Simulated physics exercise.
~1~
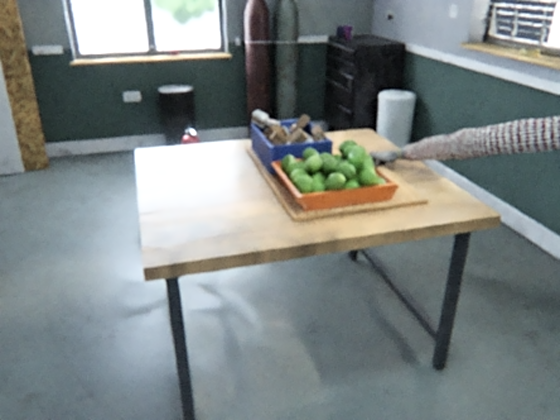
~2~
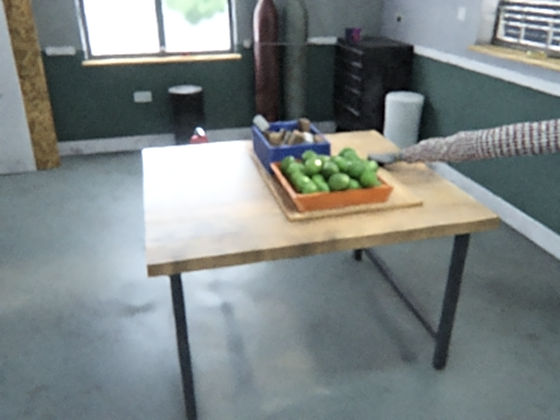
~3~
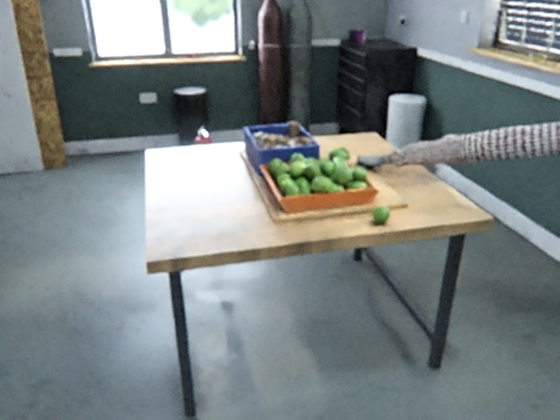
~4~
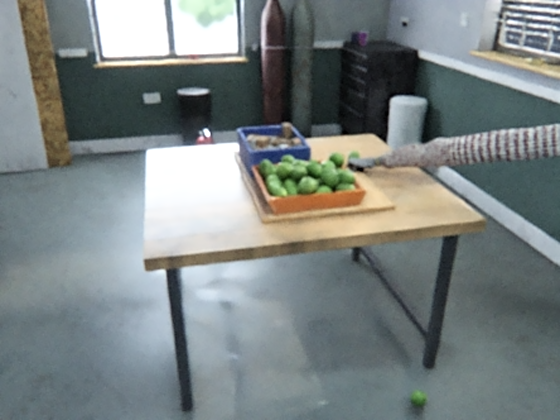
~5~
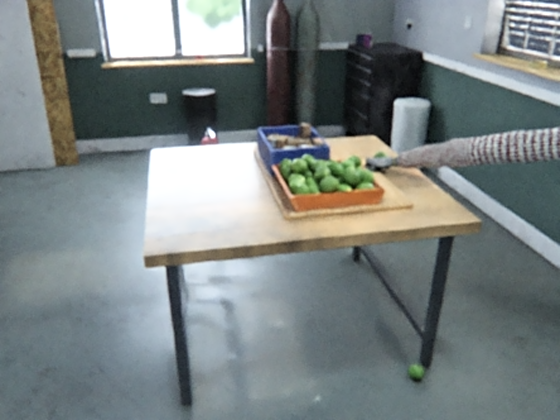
A lime rolls from the orange tub across the wooden table and drops to the floor.
